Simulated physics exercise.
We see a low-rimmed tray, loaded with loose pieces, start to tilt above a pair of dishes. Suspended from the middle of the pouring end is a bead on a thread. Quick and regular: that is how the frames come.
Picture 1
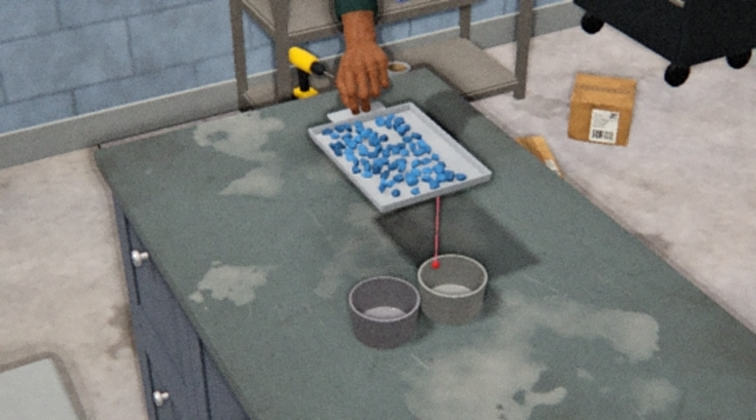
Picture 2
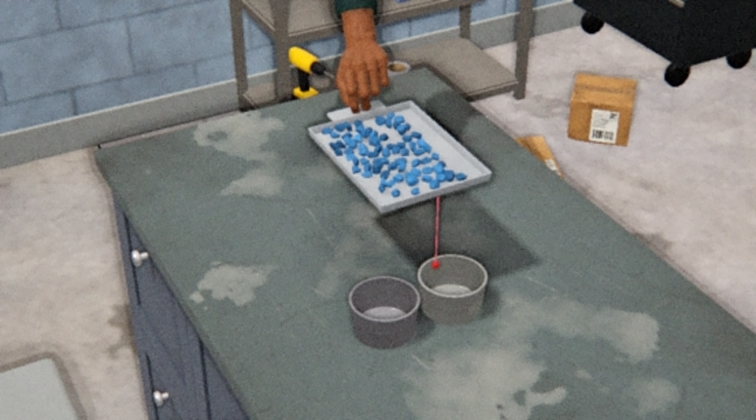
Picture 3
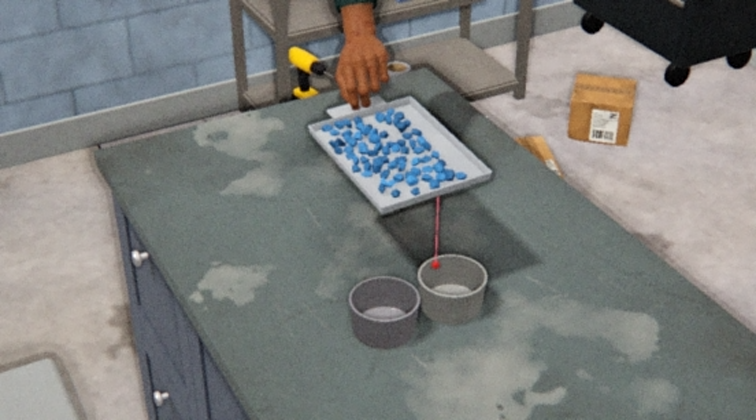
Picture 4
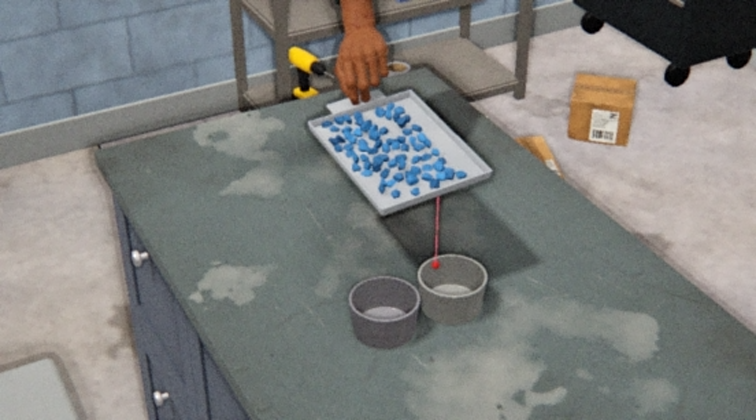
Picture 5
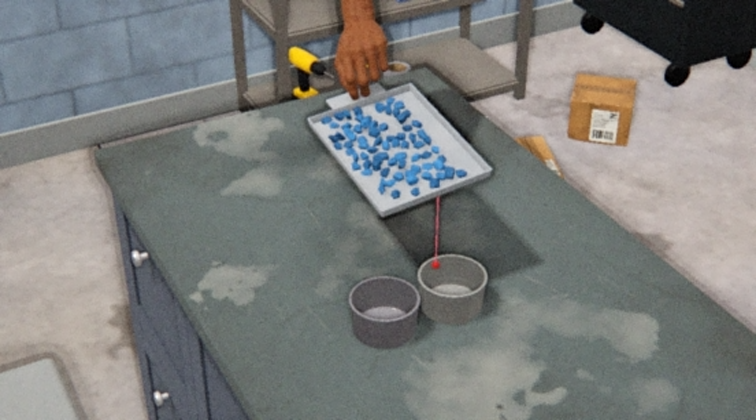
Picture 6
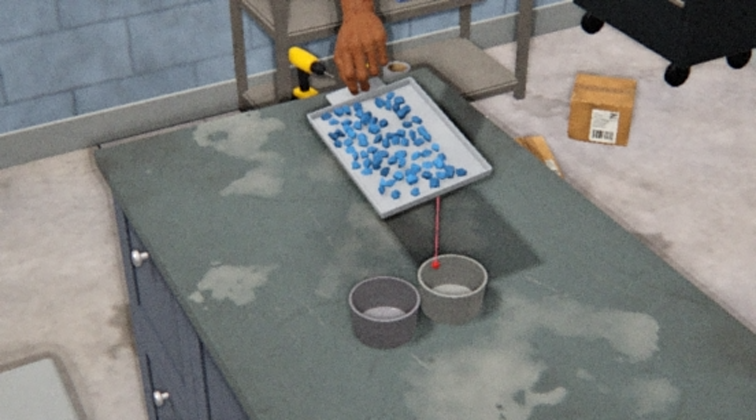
In a workshop with a pale blue block wall and a concrete floor, a worn green-topped bench is seen from above at an angle. A hand at the far end holds a pale, low-rimmed tray of blue stones, a red bead hanging on a thread beneath its near edge, beside two grey dishes. The tray tilts slightly toward its near left corner while the camera stays still.
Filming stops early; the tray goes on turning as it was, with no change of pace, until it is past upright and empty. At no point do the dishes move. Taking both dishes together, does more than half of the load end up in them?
Yes.
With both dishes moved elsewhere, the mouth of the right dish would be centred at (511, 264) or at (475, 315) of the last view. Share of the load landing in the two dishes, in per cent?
In order, 10 % and 0 %.
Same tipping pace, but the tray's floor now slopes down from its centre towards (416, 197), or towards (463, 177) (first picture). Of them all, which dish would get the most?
Result of try 1 is the left side, of try 2 the right side.
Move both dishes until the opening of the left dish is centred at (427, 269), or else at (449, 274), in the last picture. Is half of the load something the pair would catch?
In the first position a minority, in the second a minority.
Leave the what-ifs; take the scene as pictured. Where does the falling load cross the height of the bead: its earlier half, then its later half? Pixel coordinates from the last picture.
First near (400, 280), later near (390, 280).
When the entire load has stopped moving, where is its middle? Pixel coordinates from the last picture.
Centre at rest: Close to (388, 317).
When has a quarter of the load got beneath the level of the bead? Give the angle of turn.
Reading: Some 95°.
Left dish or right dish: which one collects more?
Observation: The greater share ends in the dish at the left.
Just after the last frame, tray tipped steeply; every one on the tray.
A moment on, tray tipped right over; roughly a third on the tray; roughly a quarter in the left dish; just a few outside both; roughly a third in the air.
Further on, tray tipped past a quarter turn; the larger part in the left dish; just a few in the right dish; about a tenth outside both.
When it is over, tray tipped past a quarter turn; the larger part in the left dish; just a few in the right dish; about a tenth outside both.
